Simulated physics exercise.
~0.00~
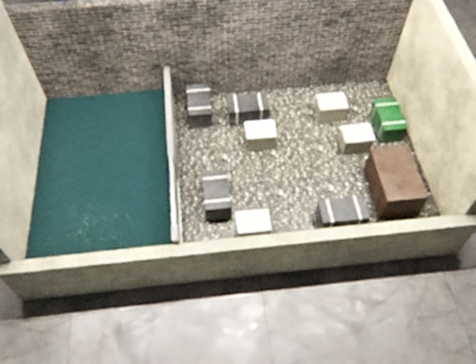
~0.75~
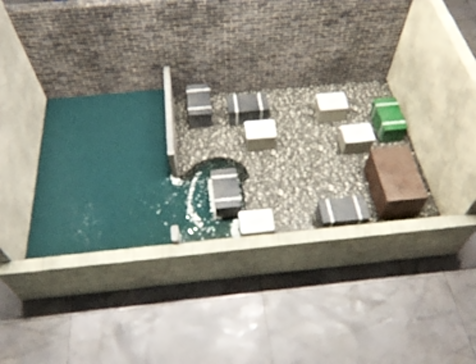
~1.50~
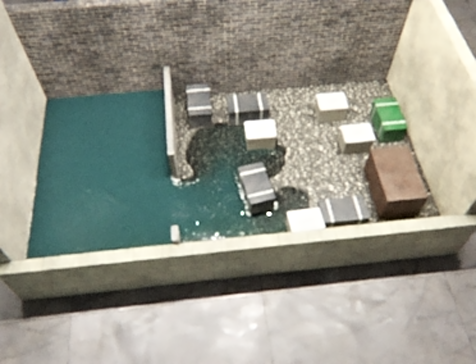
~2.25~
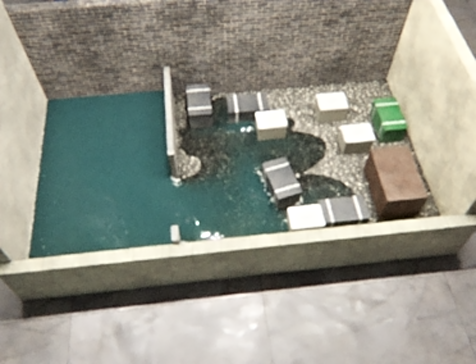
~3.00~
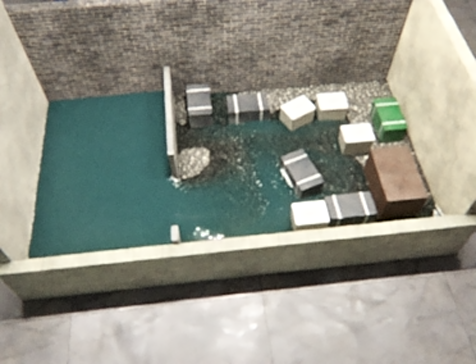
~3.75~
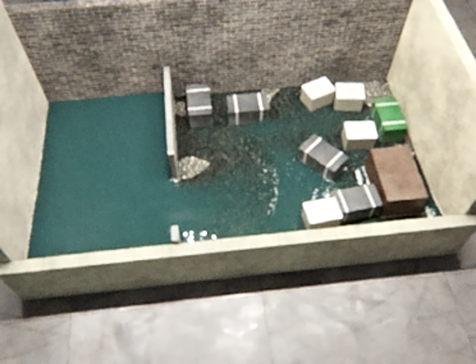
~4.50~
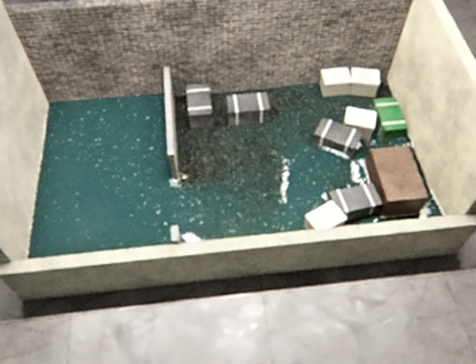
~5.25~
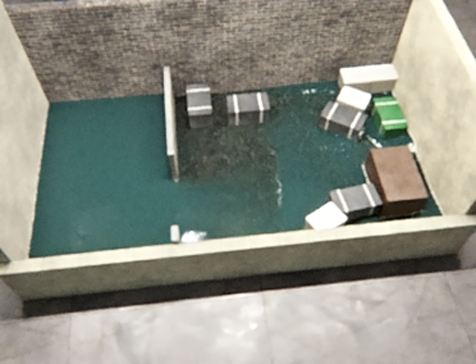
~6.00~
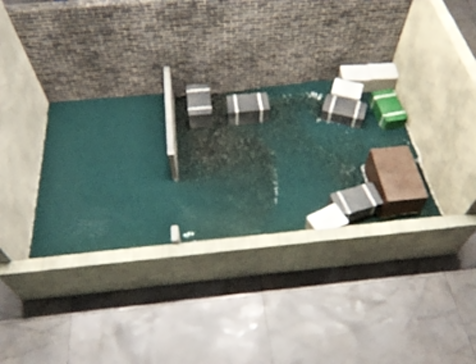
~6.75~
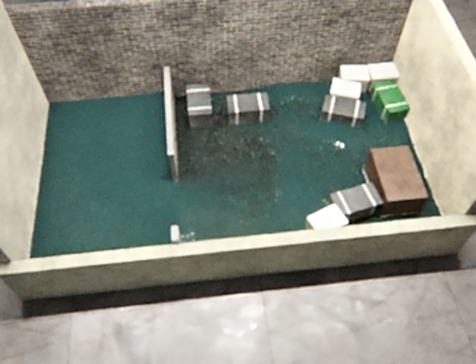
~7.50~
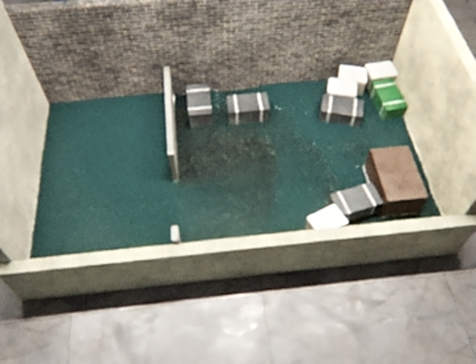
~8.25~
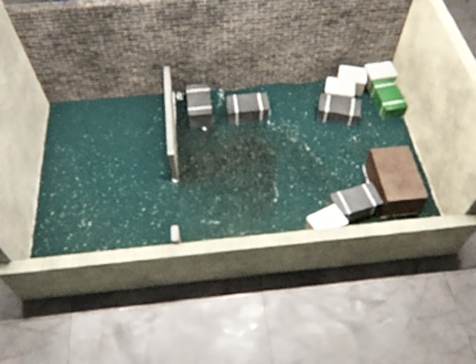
Dark green water bursts through a gap in the partition of a walled tank and spreads right over the gravel floor, pushing pale boxes and a striped grey trunk toward the far right corner, where they settle beside a green trunk that shifts only slightly.
